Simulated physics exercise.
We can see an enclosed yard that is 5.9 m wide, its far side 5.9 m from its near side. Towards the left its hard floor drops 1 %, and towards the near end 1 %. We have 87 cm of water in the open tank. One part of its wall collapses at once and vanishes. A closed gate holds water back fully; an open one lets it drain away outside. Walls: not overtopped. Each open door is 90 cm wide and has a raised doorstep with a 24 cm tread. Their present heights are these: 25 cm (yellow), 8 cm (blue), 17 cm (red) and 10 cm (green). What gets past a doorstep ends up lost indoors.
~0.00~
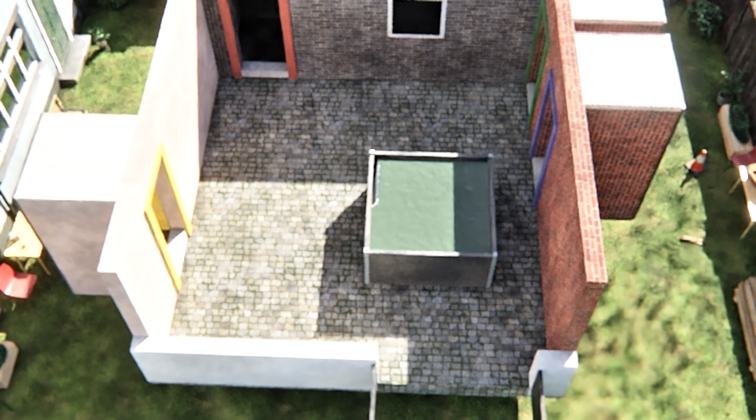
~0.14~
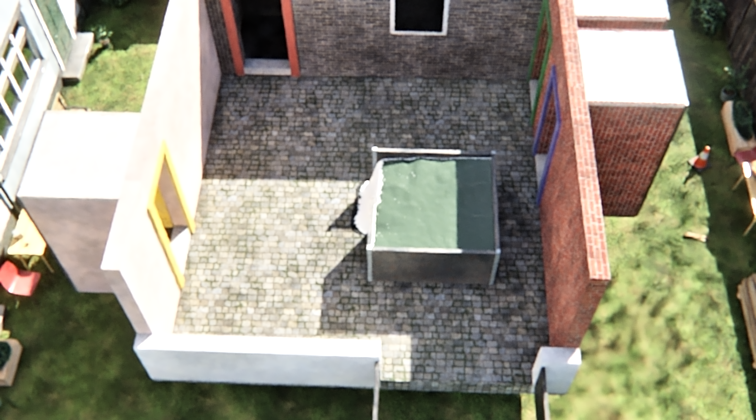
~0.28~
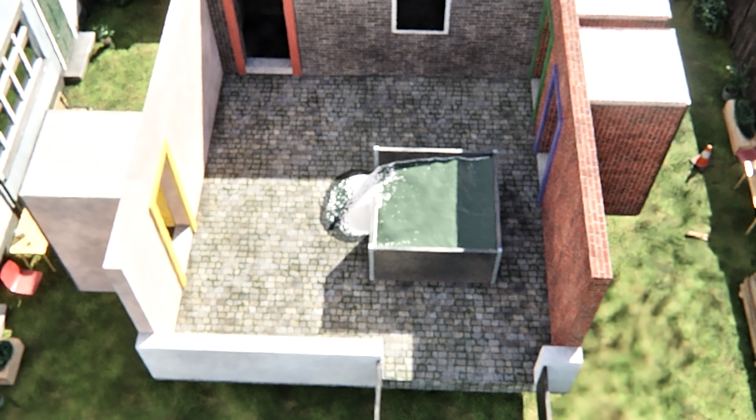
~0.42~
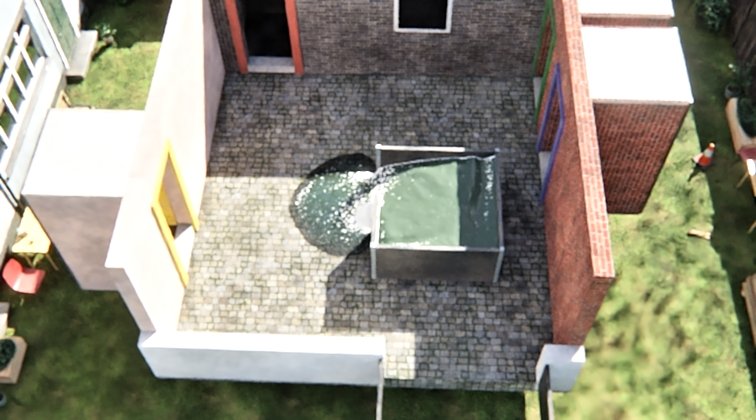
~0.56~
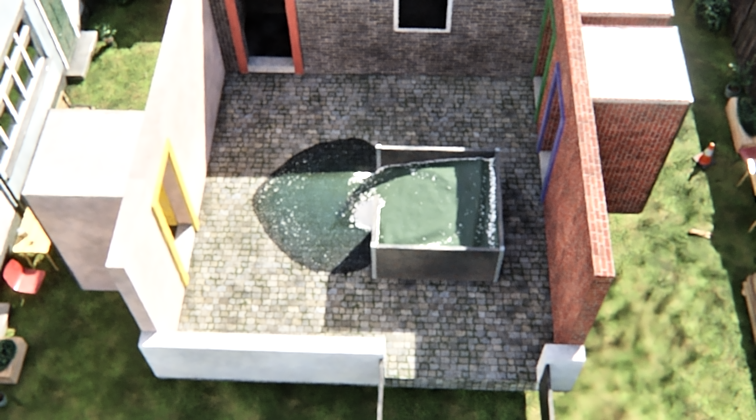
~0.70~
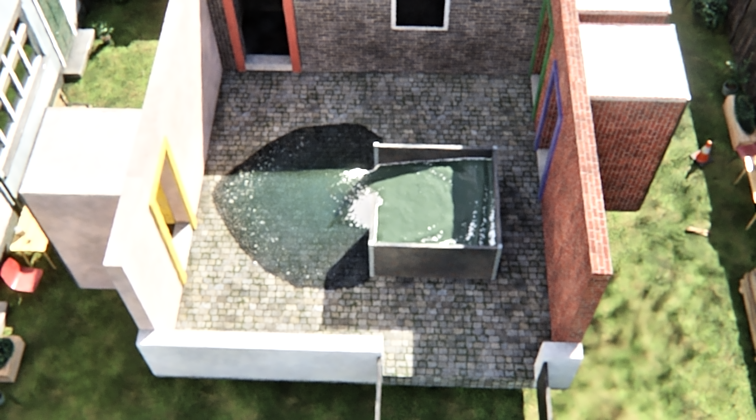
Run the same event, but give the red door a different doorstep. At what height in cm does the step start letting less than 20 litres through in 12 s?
At about 21 cm.
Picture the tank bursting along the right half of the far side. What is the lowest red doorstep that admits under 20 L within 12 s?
You'd want it roughly 10.5 centimetres tall.
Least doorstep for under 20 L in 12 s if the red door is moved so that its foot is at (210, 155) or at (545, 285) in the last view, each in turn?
27 and 9.0 cm.
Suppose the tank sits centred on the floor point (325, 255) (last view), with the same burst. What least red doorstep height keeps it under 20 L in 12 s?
26 cm or thereabouts.
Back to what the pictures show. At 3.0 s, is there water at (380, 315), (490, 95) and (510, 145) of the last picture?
Status: Clear / clear / clear.
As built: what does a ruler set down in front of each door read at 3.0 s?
Door by door, in centimetres - yellow 21, blue 0, red 23, green 0.
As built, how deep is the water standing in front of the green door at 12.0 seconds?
You'd measure close to 5.0 cm there.
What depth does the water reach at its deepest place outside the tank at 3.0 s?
Roughly 33 cm.
After 1.4 s water covers 40 % of the floor, deepest (41 cm) near (366, 194); it has not reached the red door.
After 3.0 s water covers 45 % of the floor, deepest (33 cm) near (171, 354); 23 cm at the red door, 25 litres in over its 17 cm doorstep.
After 12.0 s water covers 95 % of the floor, deepest (13 cm) near (171, 354); 6 cm at the red door, 43 litres in over its 17 cm doorstep.
At the red door as built, the water arrived by 1.6 s and peaked near 26 cm at 2.6 s.
Run again over the same 12 s with other heights there, 34 litres in over 18 cm, 10 litres over 24 cm. The limit of 20 litres is kept from about 21 cm up.
